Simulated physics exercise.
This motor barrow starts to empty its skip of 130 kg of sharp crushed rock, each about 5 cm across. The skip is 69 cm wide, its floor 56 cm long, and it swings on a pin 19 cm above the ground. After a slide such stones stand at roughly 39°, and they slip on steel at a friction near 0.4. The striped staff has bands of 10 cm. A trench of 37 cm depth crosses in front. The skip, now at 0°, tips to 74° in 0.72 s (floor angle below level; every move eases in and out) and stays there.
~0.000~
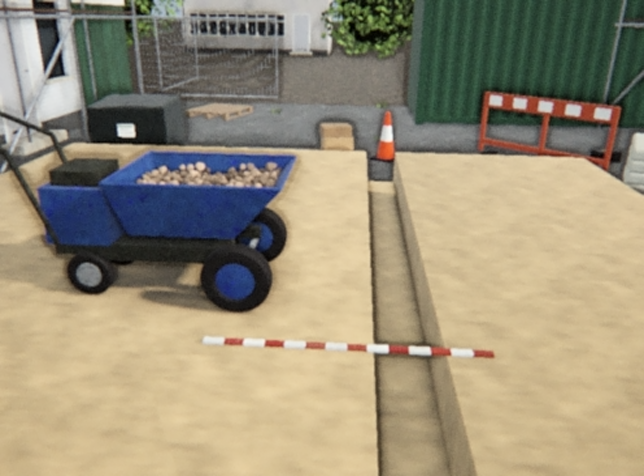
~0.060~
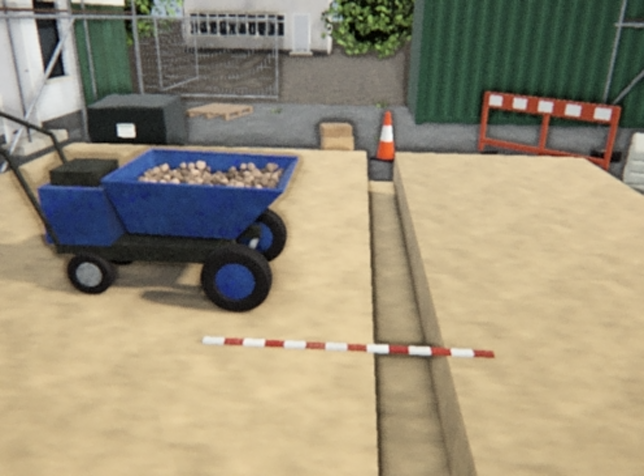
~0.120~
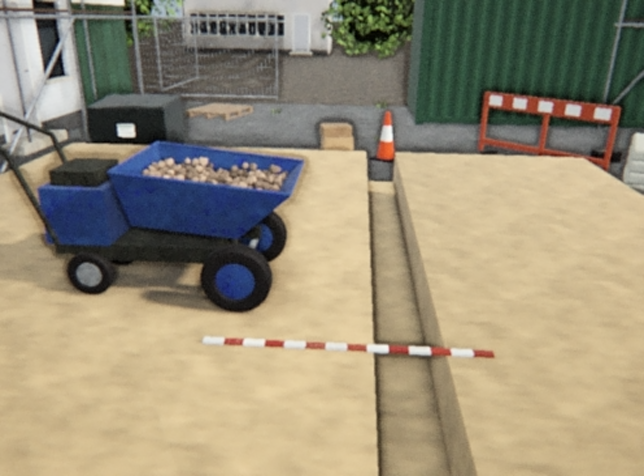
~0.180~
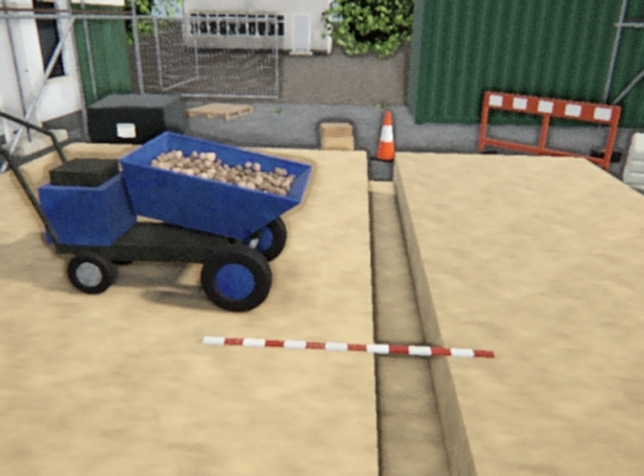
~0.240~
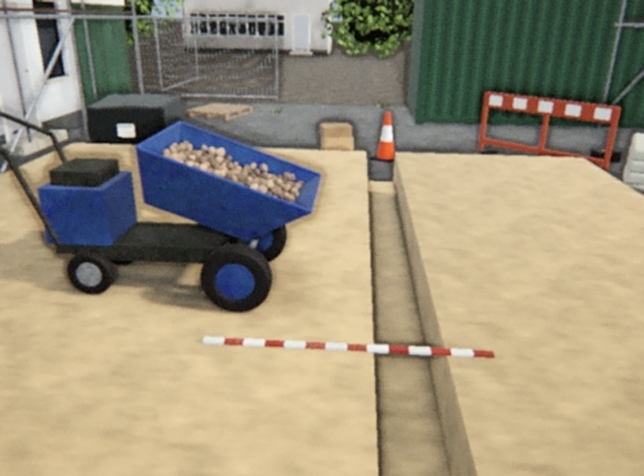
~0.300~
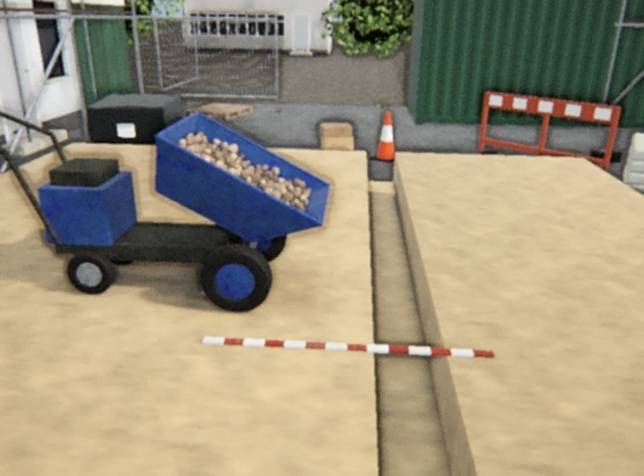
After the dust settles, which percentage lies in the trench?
Some 63 per cent of it.
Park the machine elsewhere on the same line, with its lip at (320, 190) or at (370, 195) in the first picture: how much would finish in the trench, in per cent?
About 95 and 15 per cent.
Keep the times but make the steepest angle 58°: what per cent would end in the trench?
In that case some 40 per cent.
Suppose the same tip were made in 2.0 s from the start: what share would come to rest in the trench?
Then about 55 per cent.
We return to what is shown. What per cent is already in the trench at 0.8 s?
Some 10 per cent.
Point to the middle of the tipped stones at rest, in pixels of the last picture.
Their middle is at about (397, 334).
After 0.5 s the floor is at 62°; 100 % in the skip; the foremost stones are at (335, 248).
After 0.8 s the floor is at 74°; 77 % in the skip, 12 % short of the trench, 11 % in the trench; the foremost stones are at (405, 330).
After 1.2 s the floor is at 74°; 29 % in the skip, 16 % short of the trench, 55 % in the trench, 1 % past the trench; the foremost stones are at (493, 293).
After 3.1 s the floor is at 74°; 21 % in the skip, 15 % short of the trench, 63 % in the trench, 1 % past the trench; the foremost stones are at (526, 294).
